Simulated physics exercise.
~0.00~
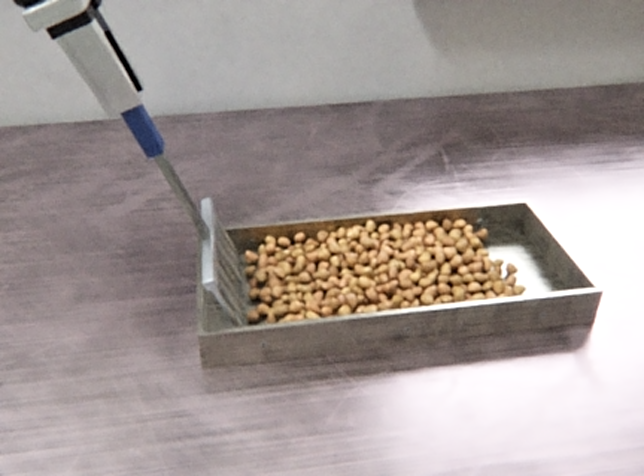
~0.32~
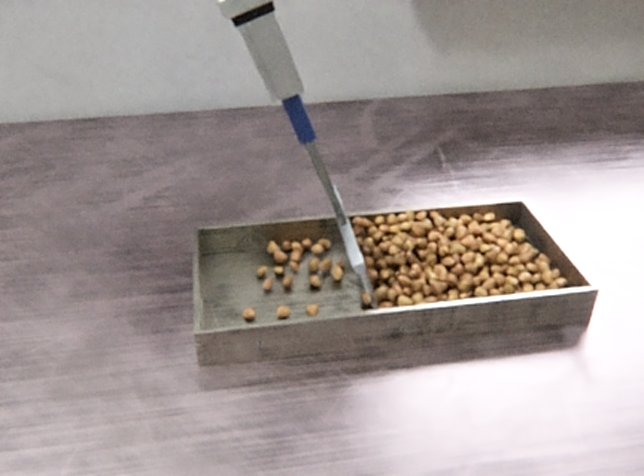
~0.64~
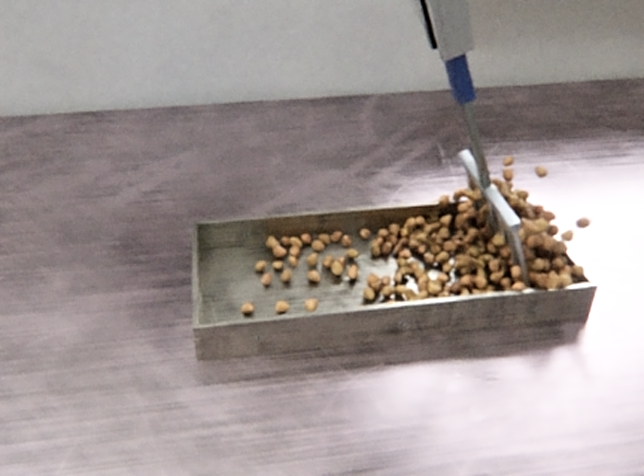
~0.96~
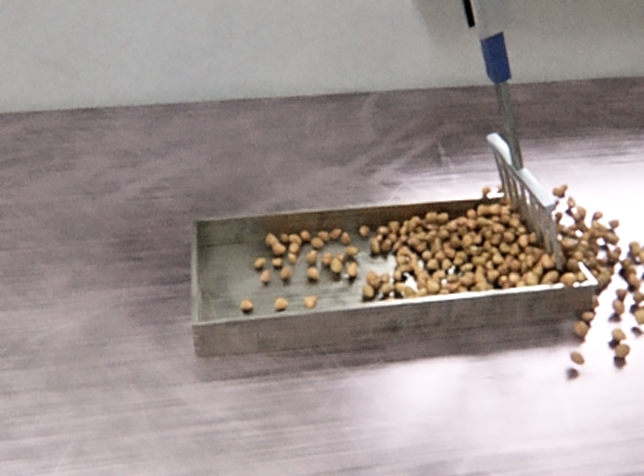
On a brushed grey tabletop against a pale wall, a shallow metal tray holds a heap of small brown beans. A robot arm grips a comb-like tool with a blue section on its handle and sets it at the tray's left end. The comb sweeps right, packing the beans toward the far end and leaving a few scattered behind. As it nears the right wall, it rises, and beans pile up and begin to fly over the edge. Finally the comb hovers near the right end while many beans spill onto the table, though most remain in the tray.
